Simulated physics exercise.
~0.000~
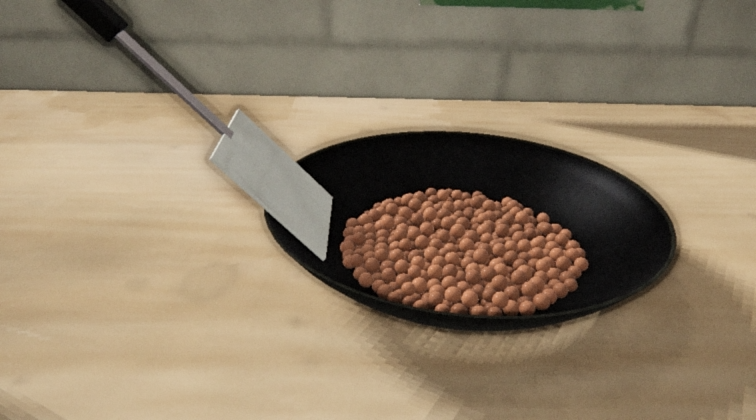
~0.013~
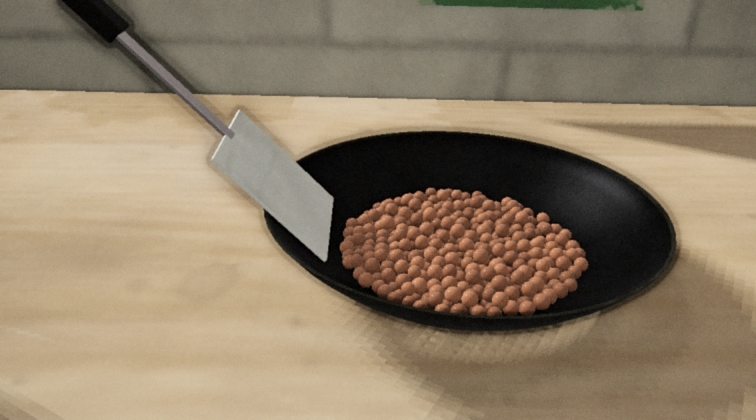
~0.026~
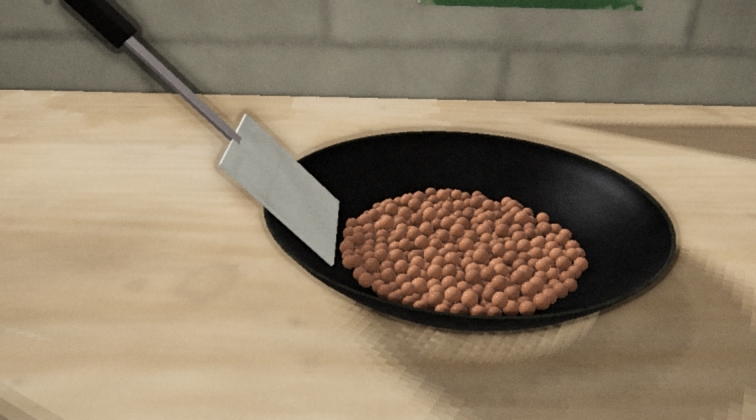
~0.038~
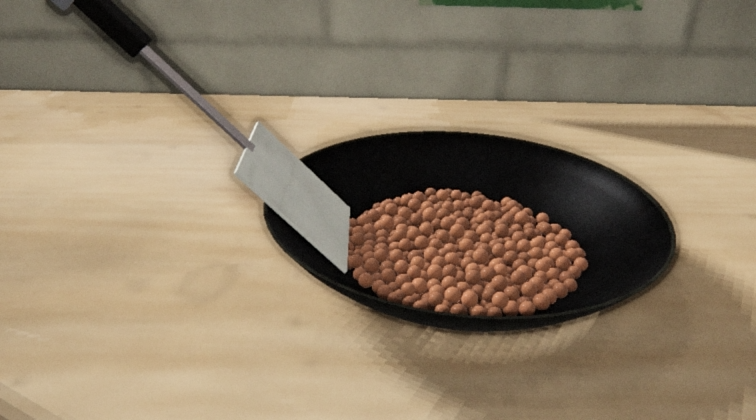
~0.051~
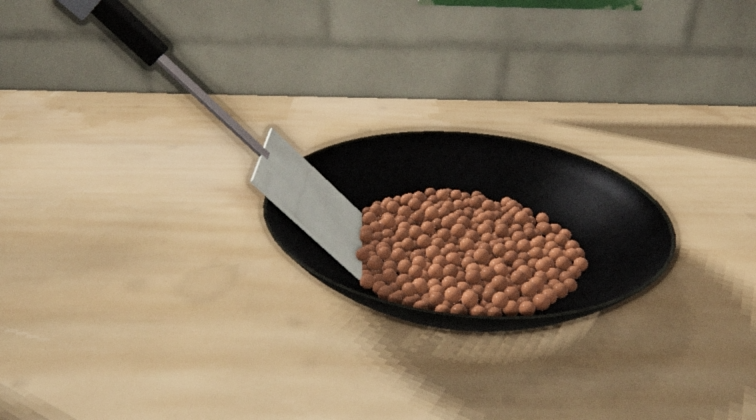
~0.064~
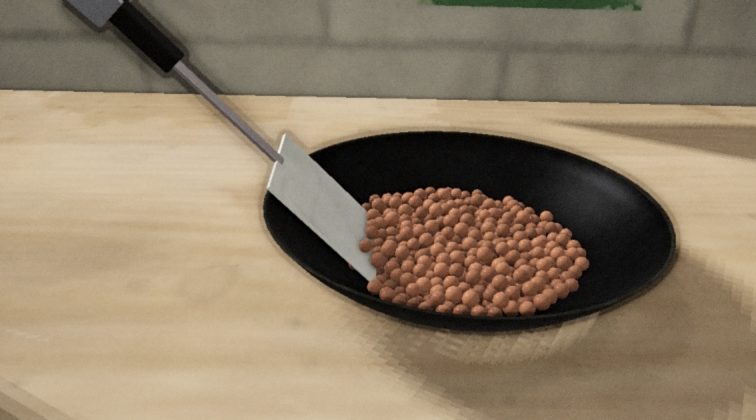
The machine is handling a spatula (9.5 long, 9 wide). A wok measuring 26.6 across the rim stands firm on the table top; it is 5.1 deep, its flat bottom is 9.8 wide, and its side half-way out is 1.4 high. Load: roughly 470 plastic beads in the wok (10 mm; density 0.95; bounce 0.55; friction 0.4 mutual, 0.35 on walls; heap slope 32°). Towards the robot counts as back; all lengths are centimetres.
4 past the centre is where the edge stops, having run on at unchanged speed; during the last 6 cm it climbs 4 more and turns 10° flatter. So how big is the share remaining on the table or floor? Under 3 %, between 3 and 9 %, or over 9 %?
Under 3 %.
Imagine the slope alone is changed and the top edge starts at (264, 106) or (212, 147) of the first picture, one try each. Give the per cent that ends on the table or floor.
About 0% and 0%.
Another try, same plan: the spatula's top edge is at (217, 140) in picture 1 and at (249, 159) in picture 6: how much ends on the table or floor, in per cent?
Some 0 percent ends up on the table or floor.
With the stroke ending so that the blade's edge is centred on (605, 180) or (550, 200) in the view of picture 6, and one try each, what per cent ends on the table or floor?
Around 15 per cent for the first try and 5 per cent for the second.
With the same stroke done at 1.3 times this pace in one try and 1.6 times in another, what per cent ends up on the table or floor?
About 5 and 15 per cent.
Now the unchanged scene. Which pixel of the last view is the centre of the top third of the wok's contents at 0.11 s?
At about (478, 232).
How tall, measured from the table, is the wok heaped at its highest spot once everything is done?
It reaches roughly 5.0 cm.
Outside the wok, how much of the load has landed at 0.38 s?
Roughly 0 percent.
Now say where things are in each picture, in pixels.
In the first picture, spatula top edge at (225, 132), sloping 46°; upper third of the load around (458, 240), from x 345 to 580, top at y 195; 473 in the wok.
In the second picture, spatula top edge at (227, 133), sloping 46°; upper third of the load around (458, 240), from x 345 to 580, top at y 195.
In the third picture, spatula top edge at (234, 137), sloping 46°; upper third of the load around (458, 240), from x 345 to 580, top at y 195.
In the fourth picture, spatula top edge at (247, 145), sloping 46°; upper third of the load around (458, 240), from x 345 to 580, top at y 195.
In the fifth picture, spatula top edge at (262, 152), sloping 46°; upper third of the load around (453, 240), from x 350 to 580, top at y 195.
In the sixth picture, spatula top edge at (277, 158), sloping 46°; upper third of the load around (453, 236), from x 350 to 580, top at y 195; 473 in the wok.
By 0.11 s, sloping 46°, highest piece 4 above the table; 473 in the wok.
By 0.15 s, sloping 41°, highest piece 5 above the table; 473 in the wok.
By 0.38 s, sloping 36°, highest piece 7 above the table; 468 in the wok, 3 on the table or floor, 2 on the blade or in flight.
By 1.43 s, sloping 36°, highest piece 5 above the table; 467 in the wok, 6 on the table or floor.
Final count, 467 in the wok, 6 on the table or floor. That is 1 % on the table or floor.
